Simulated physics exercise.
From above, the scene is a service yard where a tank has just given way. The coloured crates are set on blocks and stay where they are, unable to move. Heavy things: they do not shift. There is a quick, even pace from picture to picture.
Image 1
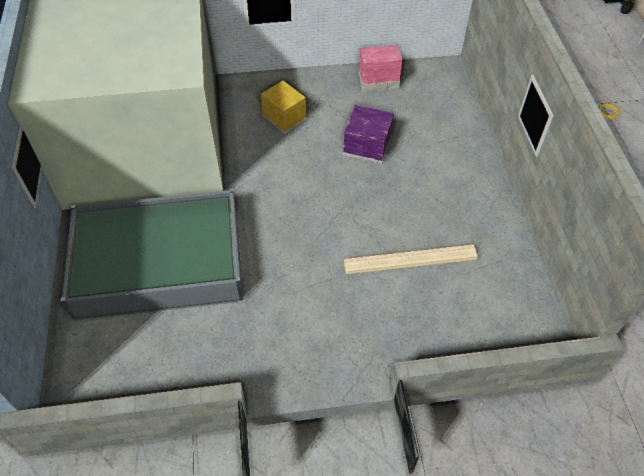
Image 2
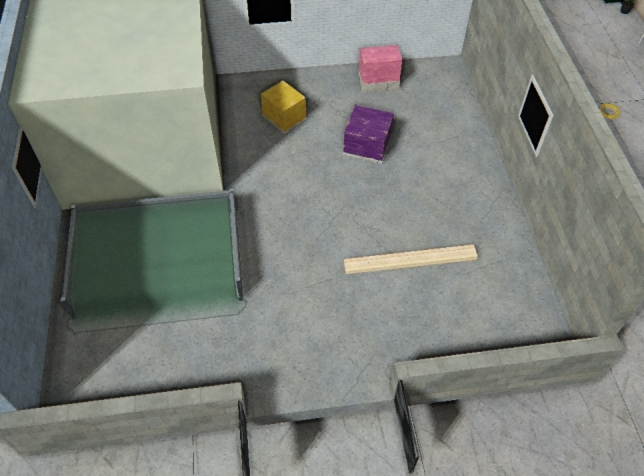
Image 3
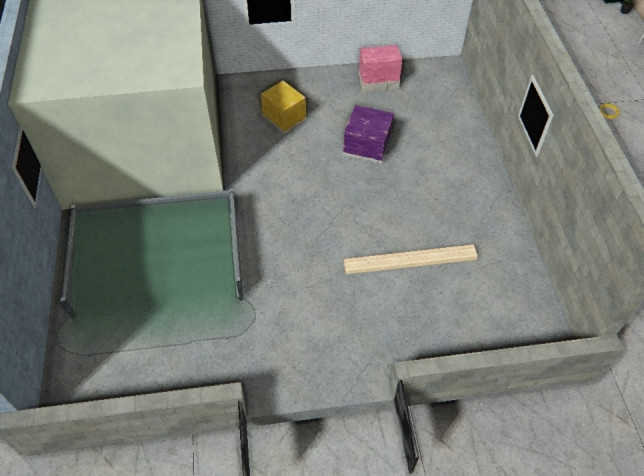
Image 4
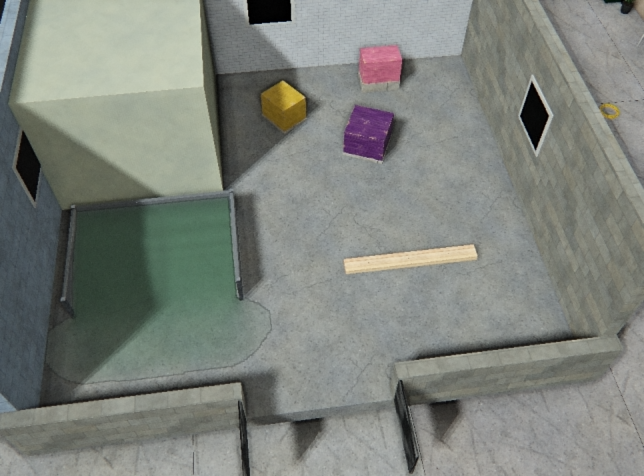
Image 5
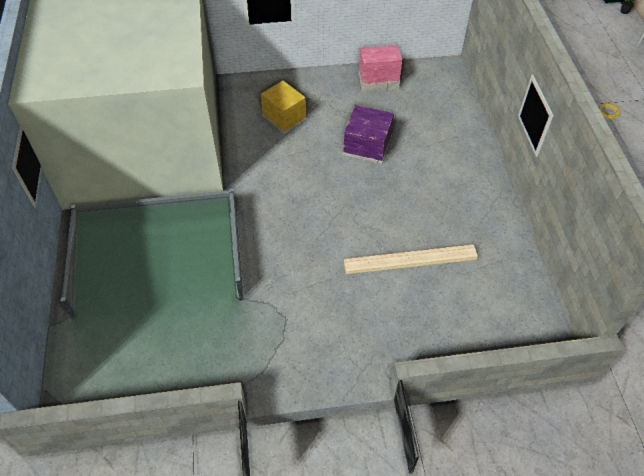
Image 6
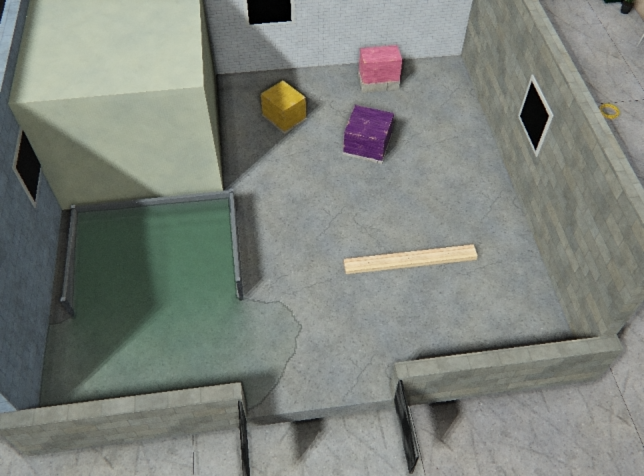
In this clip, the near side of a green water tank disappears in a walled yard, and water spreads forward across the grey floor, then rightward along the front wall, while three colored boxes and a pale beam stay still.
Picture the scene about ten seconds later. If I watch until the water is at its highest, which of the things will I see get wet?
At the end, yellow crate: Untouched. Purple crate: Untouched. Pink crate: Untouched.
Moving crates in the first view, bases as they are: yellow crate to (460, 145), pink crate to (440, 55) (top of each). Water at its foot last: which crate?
The pink one.
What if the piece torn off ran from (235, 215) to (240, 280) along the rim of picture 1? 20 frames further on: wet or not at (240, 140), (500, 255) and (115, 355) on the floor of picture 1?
So it's nothing at the first, liquid at the second and nothing at the third.
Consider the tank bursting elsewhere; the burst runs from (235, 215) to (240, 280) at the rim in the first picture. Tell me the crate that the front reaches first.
Answer: The crate marked purple.
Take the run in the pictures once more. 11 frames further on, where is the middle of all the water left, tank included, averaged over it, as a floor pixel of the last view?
Centre point: Around (157, 336).
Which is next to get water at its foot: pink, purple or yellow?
Note: The one in purple is first.
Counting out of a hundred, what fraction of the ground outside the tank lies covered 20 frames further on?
Roughly 30 percent, I'd say.
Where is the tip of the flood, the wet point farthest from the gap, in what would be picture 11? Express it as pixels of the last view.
I'd go with roughly (319, 393).
A moment on, water covers 15 % of the floor; the yellow crate not reached, the purple crate not reached, the pink crate not reached.
Next, water covers 15 % of the floor; the yellow crate not reached, the purple crate not reached, the pink crate not reached.
Then, water covers 30 % of the floor; the yellow crate not reached, the purple crate not reached, the pink crate not reached.
Later, water covers 45 % of the floor; the yellow crate not reached, the purple crate not reached, the pink crate not reached.
In the end, water covers 60 % of the floor; the yellow crate stayed above the water, the purple crate stayed above the water, the pink crate stayed above the water.
